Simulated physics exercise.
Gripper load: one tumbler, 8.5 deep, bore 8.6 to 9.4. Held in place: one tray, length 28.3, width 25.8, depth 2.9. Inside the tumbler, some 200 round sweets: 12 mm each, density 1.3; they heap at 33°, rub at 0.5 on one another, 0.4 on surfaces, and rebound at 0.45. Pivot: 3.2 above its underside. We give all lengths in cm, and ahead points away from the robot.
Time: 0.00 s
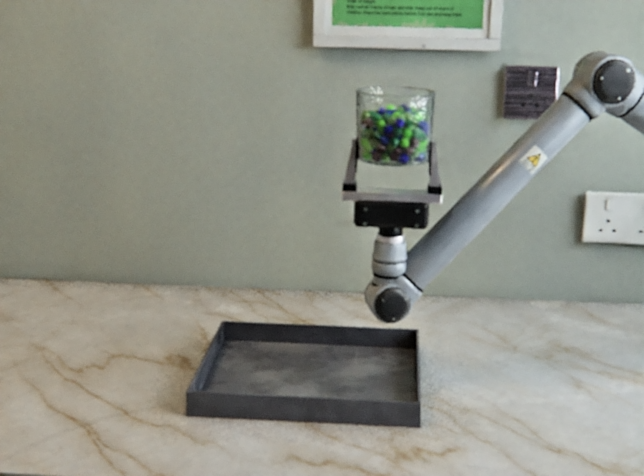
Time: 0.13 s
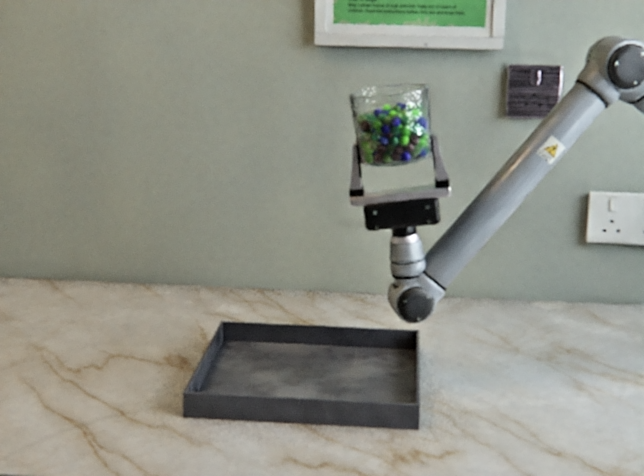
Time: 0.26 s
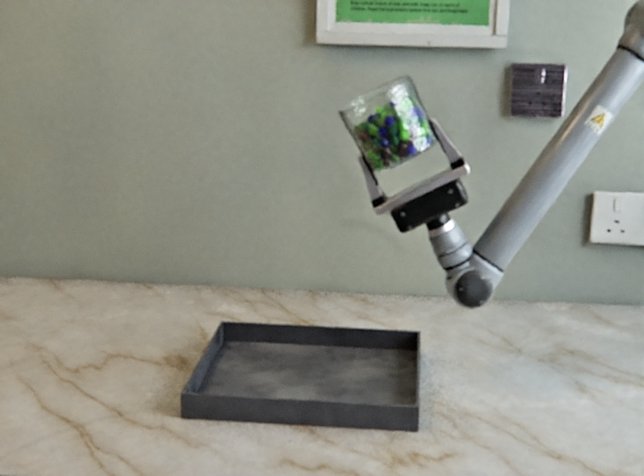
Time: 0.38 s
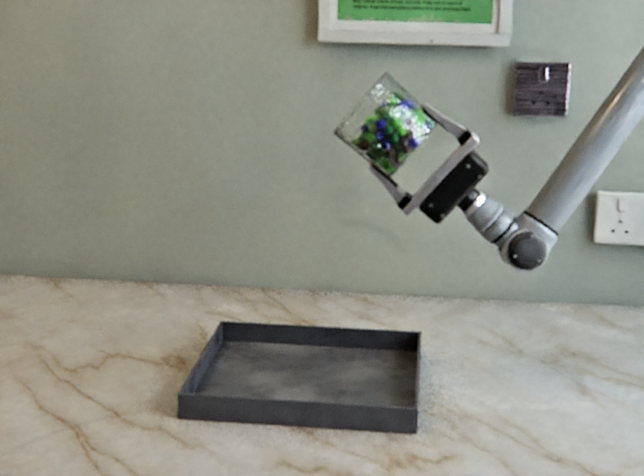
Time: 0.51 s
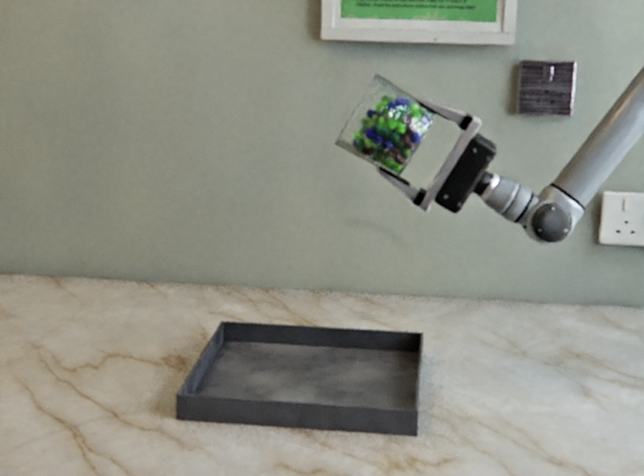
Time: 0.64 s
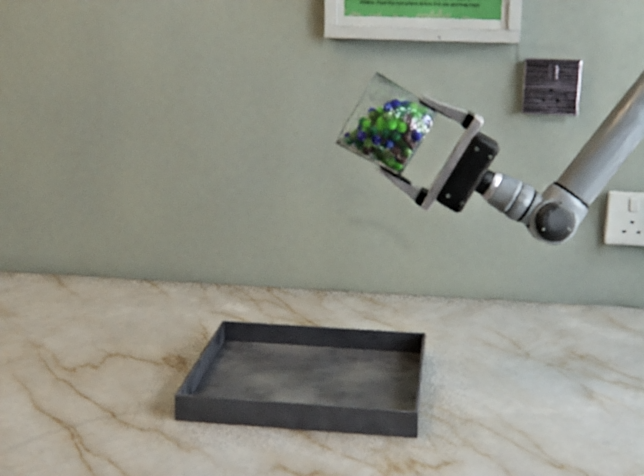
We see a robotic arm holding a clear tumbler of green, blue and dark sweets above a grey tray, tilting it steadily to the left until it leans well over, the sweets shifting inside the glass.
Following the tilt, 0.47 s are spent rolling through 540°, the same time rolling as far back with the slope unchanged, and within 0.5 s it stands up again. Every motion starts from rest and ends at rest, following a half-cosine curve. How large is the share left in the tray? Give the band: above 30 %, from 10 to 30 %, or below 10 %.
It is below 10 %.
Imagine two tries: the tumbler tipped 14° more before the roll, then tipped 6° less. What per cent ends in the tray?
The first try gives around 25 percent, the second around 0 percent.
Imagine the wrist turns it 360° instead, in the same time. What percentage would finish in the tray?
Estimate: Near 0 %.
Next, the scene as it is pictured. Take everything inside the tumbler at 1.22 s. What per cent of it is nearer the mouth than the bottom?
I'd say about 35 %, give or take.
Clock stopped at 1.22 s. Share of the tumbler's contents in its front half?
Viewer-side fraction of pieces: Approx. 45 %.
By 1.22 s, tipped 62°, highest piece 38 above the table; 196 in the tumbler, 3 in flight or on a rim.
By 1.79 s, tipped 38°, highest piece 37 above the table; 184 in the tumbler, 8 in the tray, 3 on the table or floor, 4 in flight or on a rim.
By 2.28 s, upright, highest piece 39 above the table; 184 in the tumbler, 9 in the tray, 5 on the table or floor, 1 in flight or on a rim.
By 2.98 s, upright, highest piece 39 above the table; 184 in the tumbler, 9 in the tray, 6 on the table or floor.
Final count, 184 in the tumbler, 9 in the tray, 6 on the table or floor. That is 5 % in the tray.
